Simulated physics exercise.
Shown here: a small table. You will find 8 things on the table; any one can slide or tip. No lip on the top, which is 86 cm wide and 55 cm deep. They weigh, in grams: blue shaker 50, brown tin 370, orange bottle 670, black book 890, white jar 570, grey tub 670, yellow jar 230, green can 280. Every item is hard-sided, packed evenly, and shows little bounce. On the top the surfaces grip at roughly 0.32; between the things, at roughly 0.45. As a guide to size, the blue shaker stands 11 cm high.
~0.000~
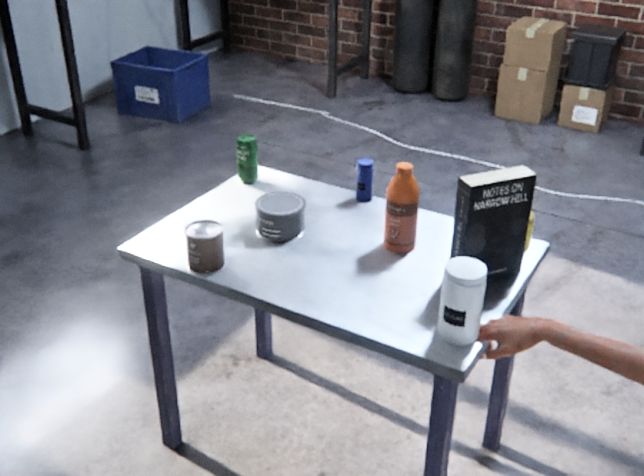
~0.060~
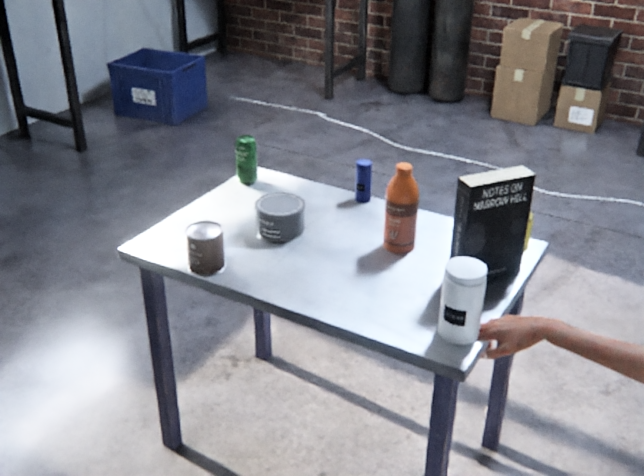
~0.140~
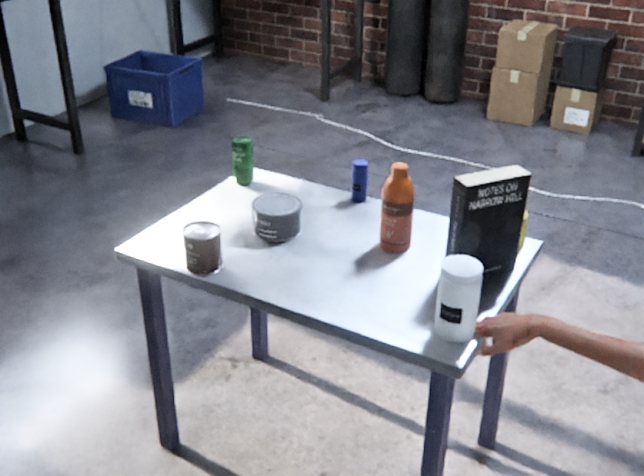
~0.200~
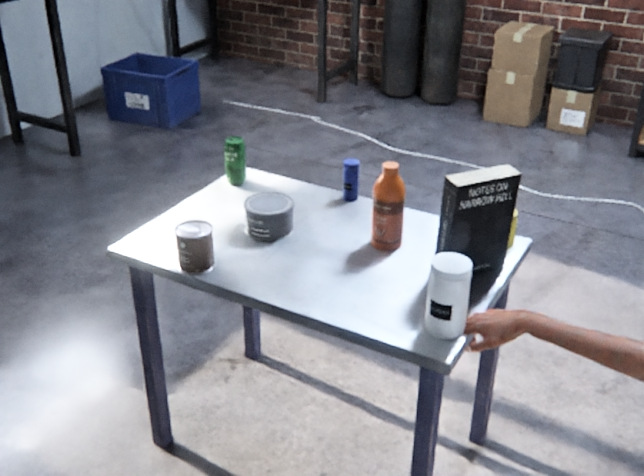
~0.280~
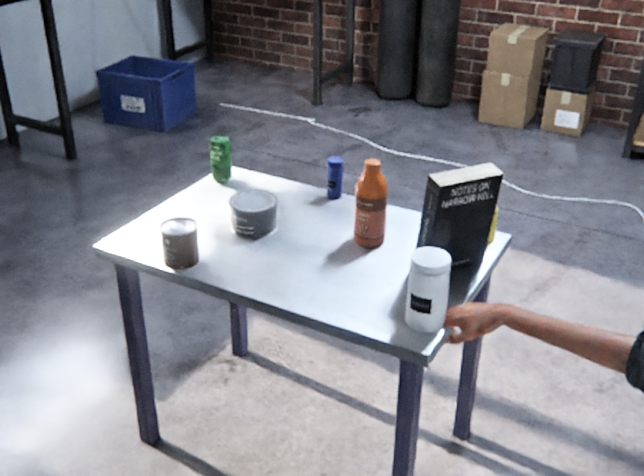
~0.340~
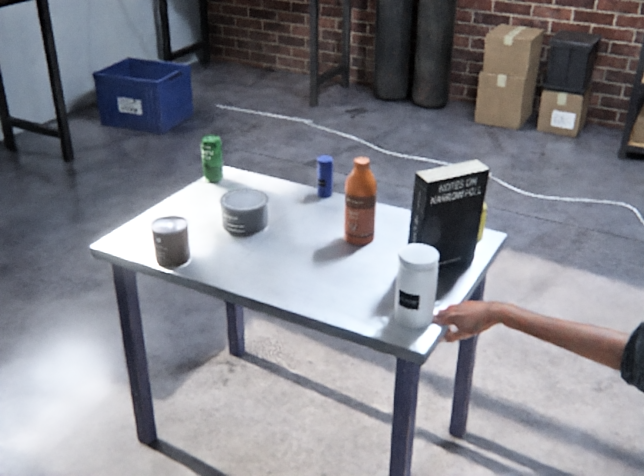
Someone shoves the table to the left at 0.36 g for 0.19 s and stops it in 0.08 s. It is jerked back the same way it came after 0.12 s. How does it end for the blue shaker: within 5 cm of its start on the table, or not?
It is going to remain in position.
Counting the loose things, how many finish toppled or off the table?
In total, 3.
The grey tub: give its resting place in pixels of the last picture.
It settles somewhere near (278, 221).
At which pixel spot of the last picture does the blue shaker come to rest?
It settles at around (356, 184).
After 0.44 s, table 9 cm from its start; blue shaker slid 3 cm near (319, 175); black book leaning 9°; green can slid 3 cm.
After 0.74 s, blue shaker slid 2 cm near (352, 183); black book on its side; green can leaning 9°.
After 0.94 s, black book on its side; green can leaning 47°; orange bottle leaning 28°.
After 1.64 s, orange bottle on its side; black book on its side; green can on its side.
At rest (2.7 s), tipped over on the table, orange bottle, black book and green can; the other 5 in place, give or take 5 cm. In the last view, blue shaker near (356, 184).
